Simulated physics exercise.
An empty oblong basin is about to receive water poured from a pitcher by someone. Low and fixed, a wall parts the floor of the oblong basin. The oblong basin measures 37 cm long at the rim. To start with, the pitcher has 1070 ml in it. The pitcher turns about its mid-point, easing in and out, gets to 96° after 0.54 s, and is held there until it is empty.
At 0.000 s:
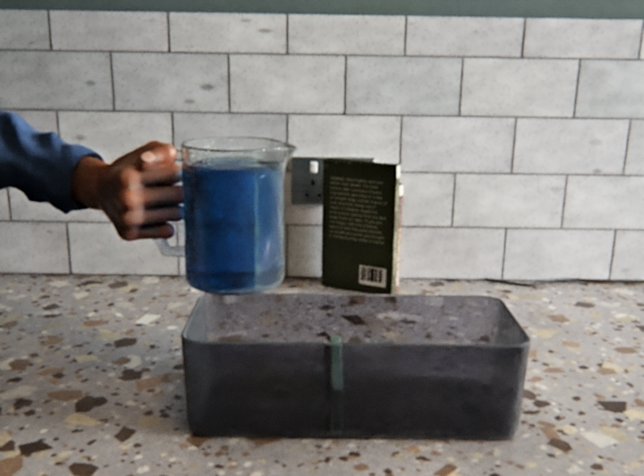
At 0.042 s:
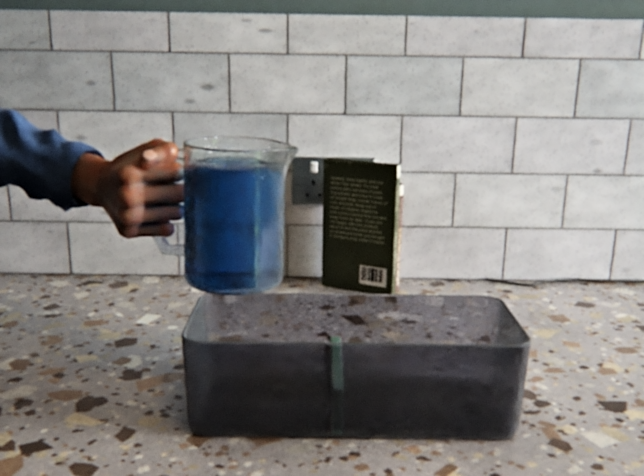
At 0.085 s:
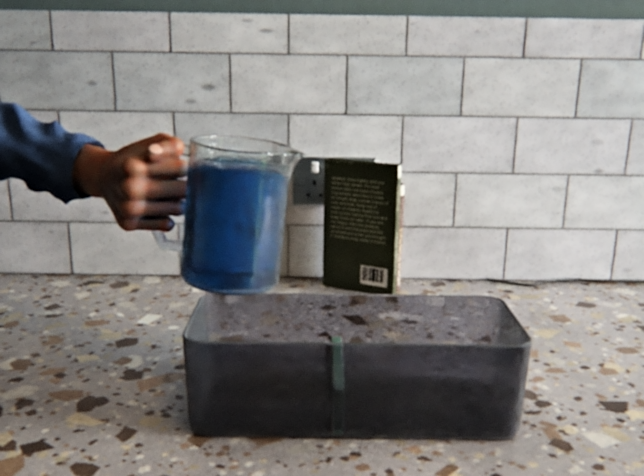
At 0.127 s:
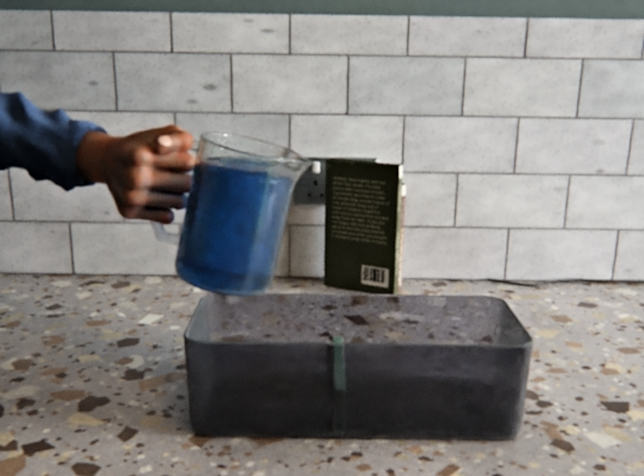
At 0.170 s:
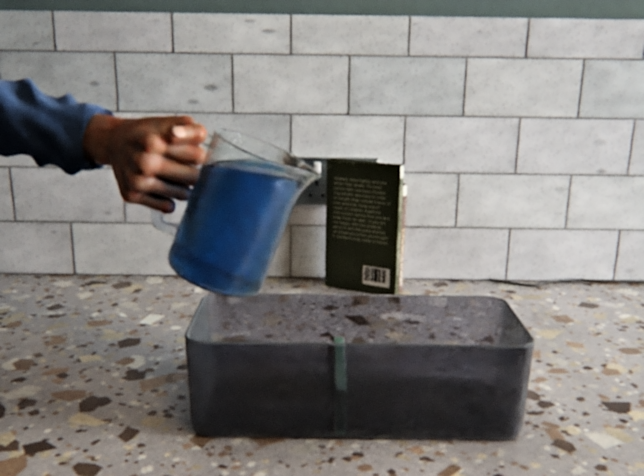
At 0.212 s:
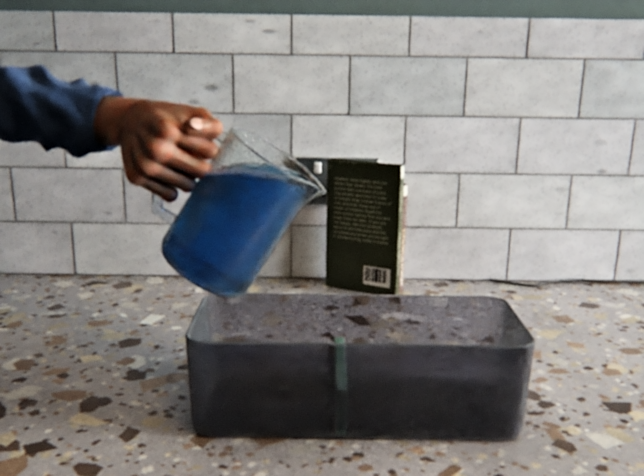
A glass pitcher of blue liquid, held by a hand at the left, gradually tilts to the right above an empty grey oblong basin on a speckled countertop, with a dark book standing against the tiled wall behind.
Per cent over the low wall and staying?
94 per cent.
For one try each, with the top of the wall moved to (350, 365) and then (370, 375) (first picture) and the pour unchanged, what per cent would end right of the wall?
85 then 65 %.
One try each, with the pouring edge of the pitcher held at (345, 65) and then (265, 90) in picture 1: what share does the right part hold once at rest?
Respectively 90 and 90 %.
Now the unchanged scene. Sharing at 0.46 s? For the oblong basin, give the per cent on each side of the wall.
0 on the left, 10 on the right, roughly.
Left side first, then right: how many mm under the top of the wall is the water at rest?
Left roughly 54 mm; right roughly 16 mm.
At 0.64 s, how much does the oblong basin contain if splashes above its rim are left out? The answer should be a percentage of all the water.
I'd put it at roughly 46 per cent.
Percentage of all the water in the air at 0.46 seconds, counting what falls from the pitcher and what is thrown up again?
At that moment, about 18 percent.
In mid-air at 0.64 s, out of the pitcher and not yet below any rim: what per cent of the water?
Airborne fraction: Approx. 16 %.
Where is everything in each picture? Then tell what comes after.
The first picture shows tilt 0°; pouring edge (296, 146); surface from (187, 164) to (283, 165); the oblong basin's rim runs from (192, 317) to (515, 321); the wall's top is at (336, 362).
The second picture shows tilt 1°; pouring edge (298, 148); surface from (188, 163) to (284, 166).
The third picture shows tilt 6°; pouring edge (304, 153); surface from (193, 160) to (288, 169).
The fourth picture shows tilt 13°; pouring edge (312, 162); surface from (198, 169) to (295, 172).
The fifth picture shows tilt 22°; pouring edge (320, 175); surface from (195, 192) to (305, 176).
The sixth picture shows tilt 32°; pouring edge (326, 191); surface from (188, 202) to (312, 180).
By 0.46 s the tilt is 91° and 72 per cent is still to pour, 0 is left of the wall and 10 right of it.
By 0.64 s the tilt is 96° and 38 per cent is still to pour, 0 is left of the wall and 45 right of it.
By 0.83 s the tilt is 96° and 17 per cent is still to pour, 1 is left of the wall and 74 right of it.
By 1.04 s the tilt is 96° and 7 per cent is still to pour, 2 is left of the wall and 87 right of it.
At rest 4 per cent lies left of the wall, 94 right of it and 1 outside.
